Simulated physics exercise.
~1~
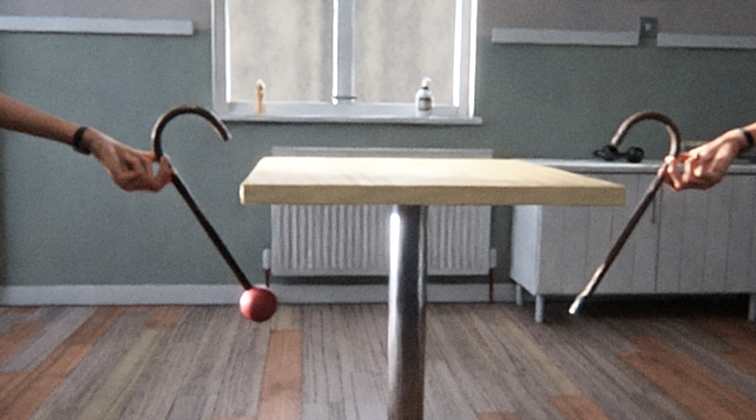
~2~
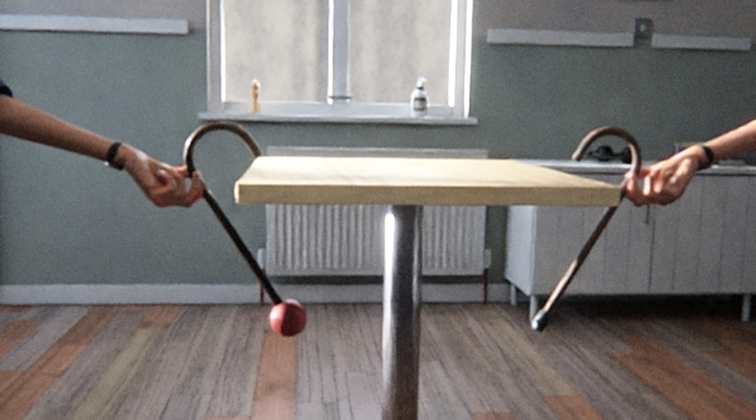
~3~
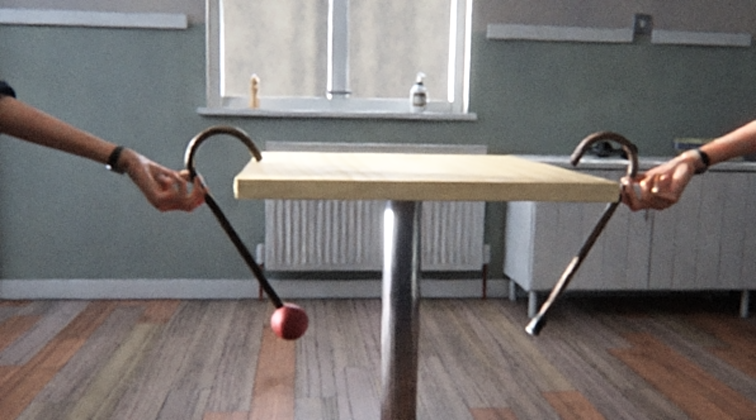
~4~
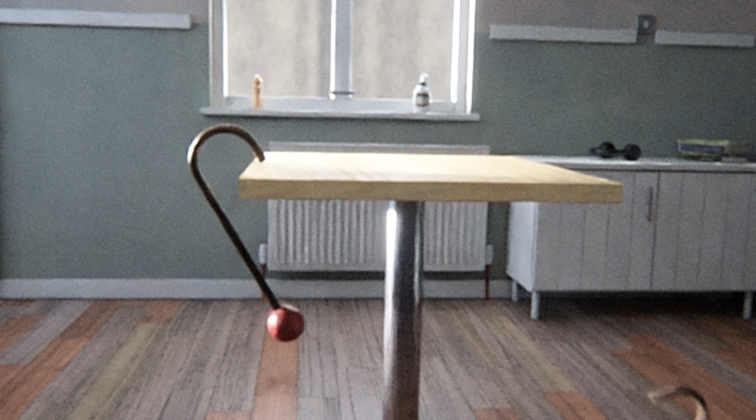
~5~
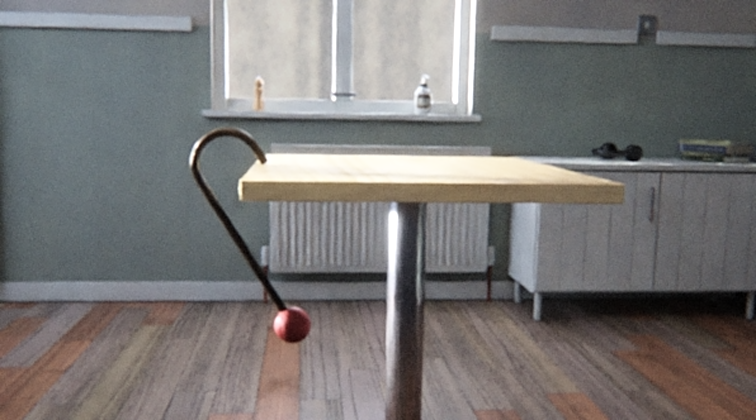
Two hooked canes, the left one tipped with a red ball, were brought in by hands and set against opposite ends of a small table; once released, the right one dropped toward the floor while the red-tipped one stayed hooked on the edge.
